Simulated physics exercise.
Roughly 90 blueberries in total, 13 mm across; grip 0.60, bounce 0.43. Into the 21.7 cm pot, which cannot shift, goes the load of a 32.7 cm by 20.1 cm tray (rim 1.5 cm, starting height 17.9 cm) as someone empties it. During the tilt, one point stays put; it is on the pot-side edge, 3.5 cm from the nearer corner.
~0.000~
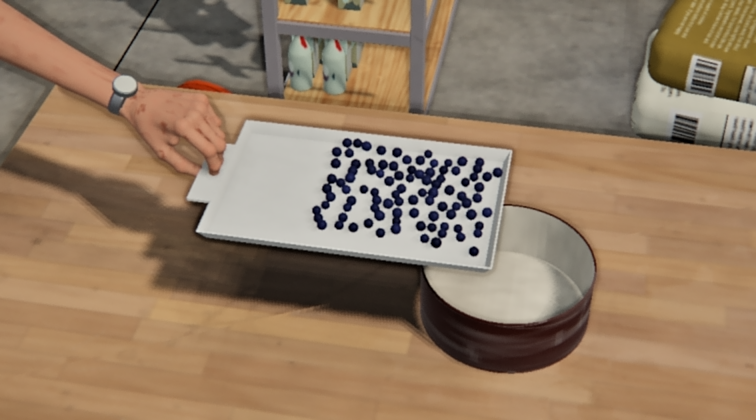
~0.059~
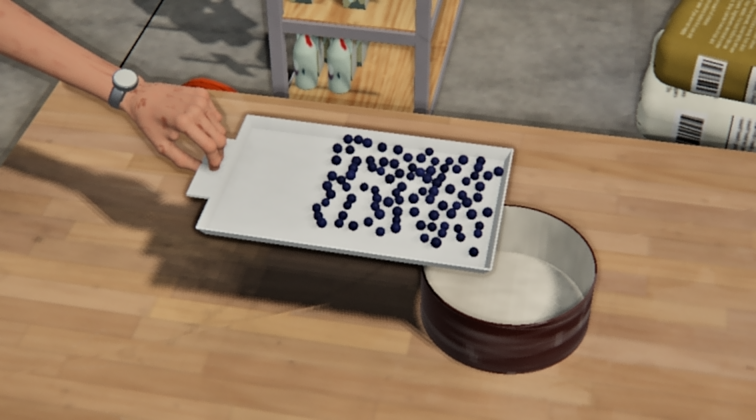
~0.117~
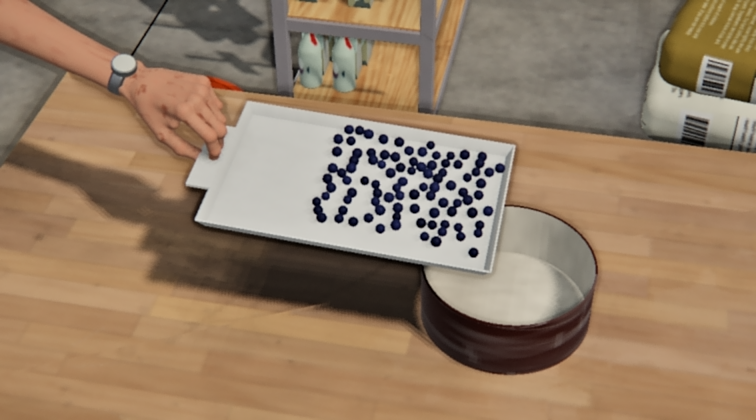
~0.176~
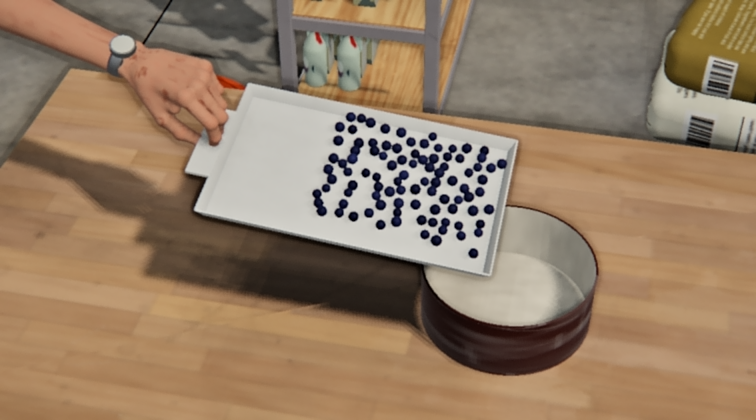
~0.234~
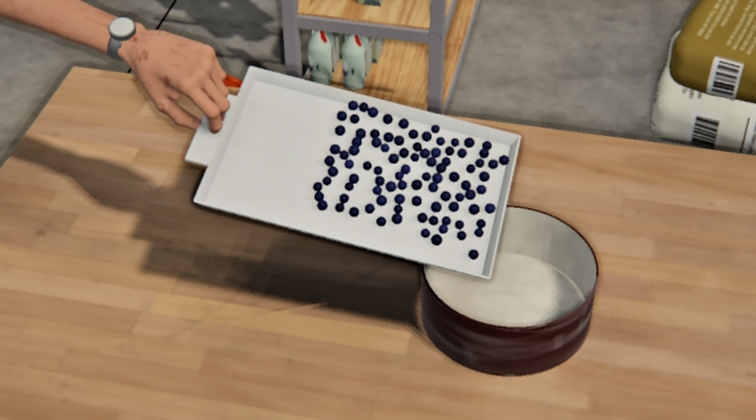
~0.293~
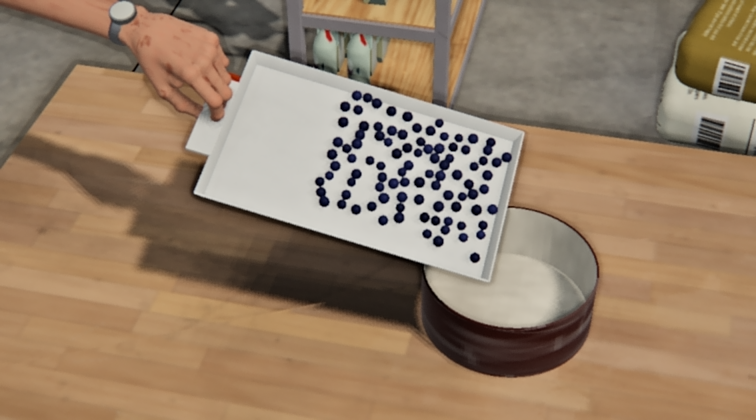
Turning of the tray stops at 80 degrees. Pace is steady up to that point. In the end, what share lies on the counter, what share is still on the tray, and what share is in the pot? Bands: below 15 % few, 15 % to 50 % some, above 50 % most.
Result: Counter: Most, tray: Few, pot: Few.
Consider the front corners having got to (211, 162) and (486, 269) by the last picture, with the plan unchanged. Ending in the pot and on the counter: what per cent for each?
Final per cent - pot 80, counter 20.
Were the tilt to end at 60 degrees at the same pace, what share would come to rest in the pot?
About 5 in a hundred would end up in the pot.
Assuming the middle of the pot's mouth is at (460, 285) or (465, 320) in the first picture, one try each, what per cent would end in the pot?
The shares would be near 65 and 100 per cent respectively.
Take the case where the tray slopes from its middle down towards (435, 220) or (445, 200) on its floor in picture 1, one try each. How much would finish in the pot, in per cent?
About 70 and 95 per cent.
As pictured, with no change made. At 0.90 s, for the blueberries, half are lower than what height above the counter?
The halfway line is at about 18 cm.
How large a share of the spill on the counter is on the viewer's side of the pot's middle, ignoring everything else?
Estimate: Close to 100 per cent of the pieces.
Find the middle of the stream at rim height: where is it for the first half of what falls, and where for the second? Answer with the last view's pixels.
(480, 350) first, (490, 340) later, roughly.
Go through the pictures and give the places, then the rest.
The first frame shows tray tilt 0 degrees, front corners at (205, 227) and (485, 263); middle of the pieces at (401, 189); pot at (508, 261).
The second frame shows tray tilt 1 degrees, front corners at (205, 224) and (485, 264); middle of the pieces at (402, 187).
The third frame shows tray tilt 5 degrees, front corners at (204, 216) and (485, 266), lowest corner right front; middle of the pieces at (403, 182).
The fourth frame shows tray tilt 9 degrees, front corners at (203, 206) and (484, 268), lowest corner right front; middle of the pieces at (404, 175).
The fifth frame shows tray tilt 14 degrees, front corners at (203, 197) and (484, 271), lowest corner right front; middle of the pieces at (406, 169).
The sixth frame shows tray tilt 19 degrees, front corners at (204, 189) and (484, 274), lowest corner right front; middle of the pieces at (409, 165); pot at (510, 264). Its pace works out near 80 degrees a second.
After 0.66 s, tilt 49 degrees; the tray holds 95 %, the pot 0 %.
Then, at 0.90 s, tilt 68 degrees; the tray holds 55 %, the pot 0 %.
After 1.25 s, tilt 80 degrees; the tray holds 0 %, the pot 5 %.
At rest (1.9 s), counter 95 %, tray 0 %, pot 5 %.
